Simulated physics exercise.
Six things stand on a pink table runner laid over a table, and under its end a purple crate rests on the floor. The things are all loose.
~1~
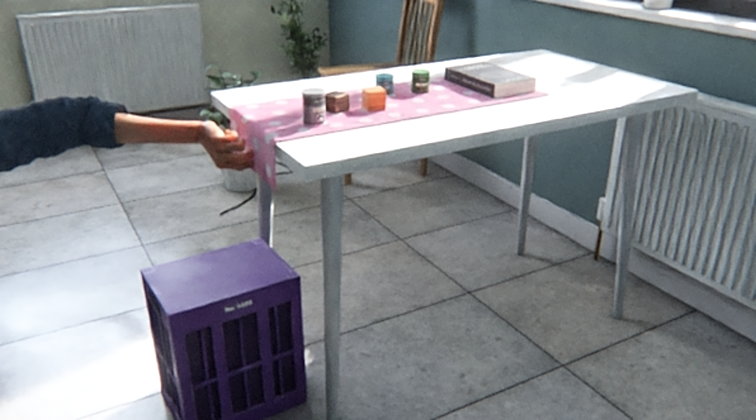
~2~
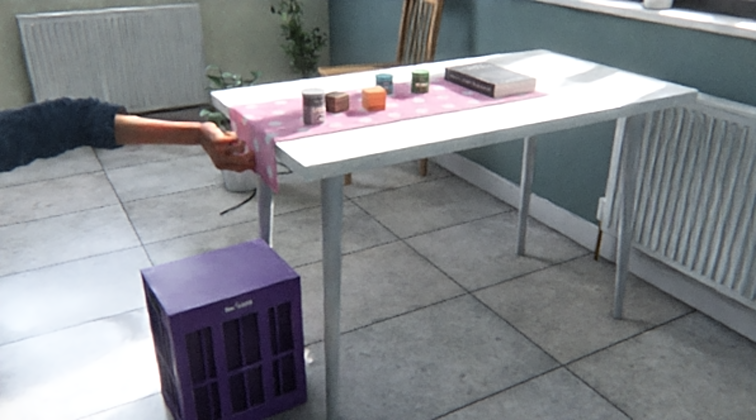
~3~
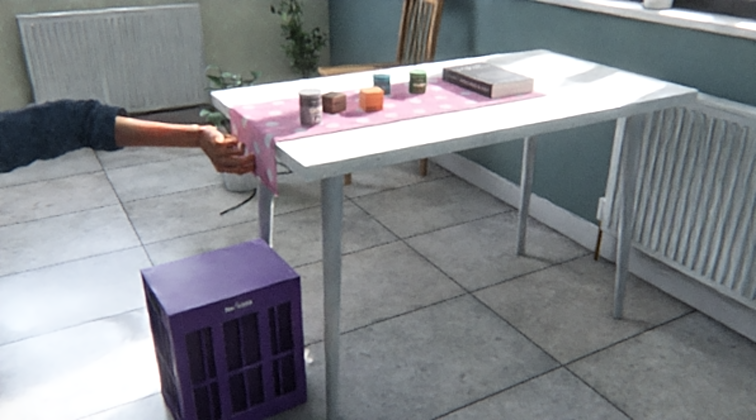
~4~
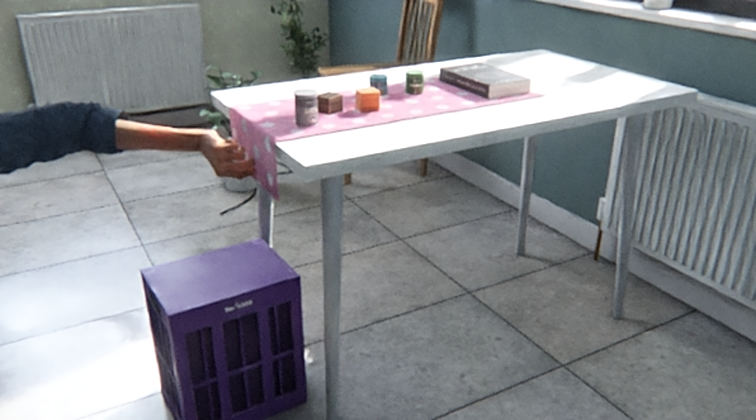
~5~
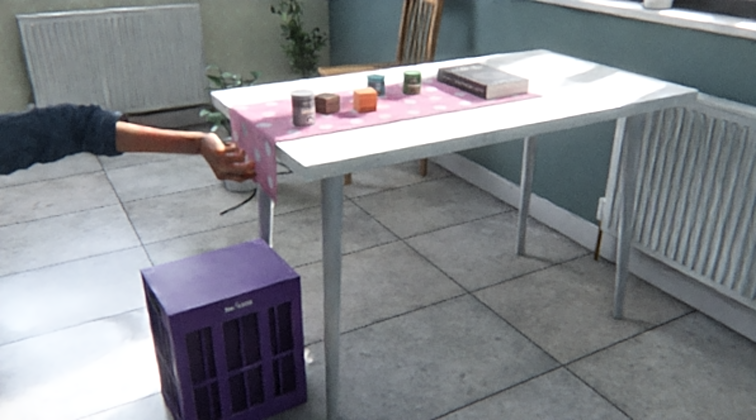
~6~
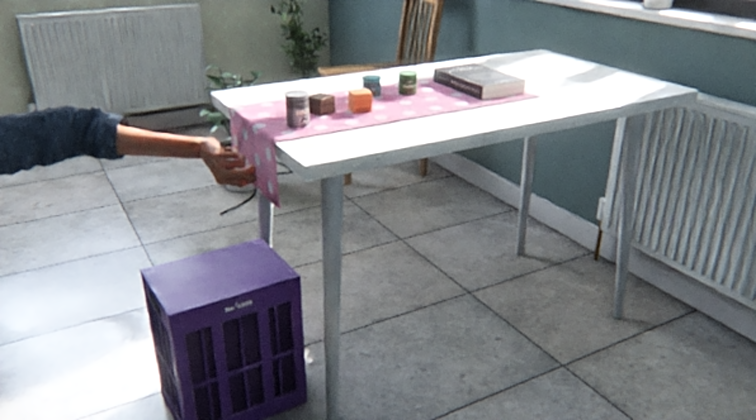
We see a hand holding the hanging end of a pink runner on a white table above a purple crate, then drawing it slightly down, as the cans, cubes, pots and book on it shift a little to the left.
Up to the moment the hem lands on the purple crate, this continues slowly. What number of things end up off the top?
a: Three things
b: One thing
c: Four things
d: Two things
Answer: D.
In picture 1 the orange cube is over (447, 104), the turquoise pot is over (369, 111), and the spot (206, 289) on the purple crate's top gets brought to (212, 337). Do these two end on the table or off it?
Orange cube: Safe; turquoise pot: Lost.
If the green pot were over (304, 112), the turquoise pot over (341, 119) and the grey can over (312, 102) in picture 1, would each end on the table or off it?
The green pot? It tips off. The turquoise pot tips off, and the grey can tips off.
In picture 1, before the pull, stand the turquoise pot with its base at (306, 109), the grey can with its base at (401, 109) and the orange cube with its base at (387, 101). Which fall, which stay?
Turquoise pot - leaves the top. Grey can - stays aboard. Orange cube - stays aboard.
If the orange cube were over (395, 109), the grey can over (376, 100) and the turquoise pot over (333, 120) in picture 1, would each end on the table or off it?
For the orange cube it's staying, for the grey can it's staying, for the turquoise pot it's falling.
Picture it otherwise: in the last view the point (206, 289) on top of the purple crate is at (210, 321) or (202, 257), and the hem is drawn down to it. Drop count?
Then 3 and 1.
Soon after, hem near (256, 220); all still up.
Then, hem on the crate; grey can and brown cube gone.
At rest, hem on the crate; grey can and brown cube gone. The answer is two.
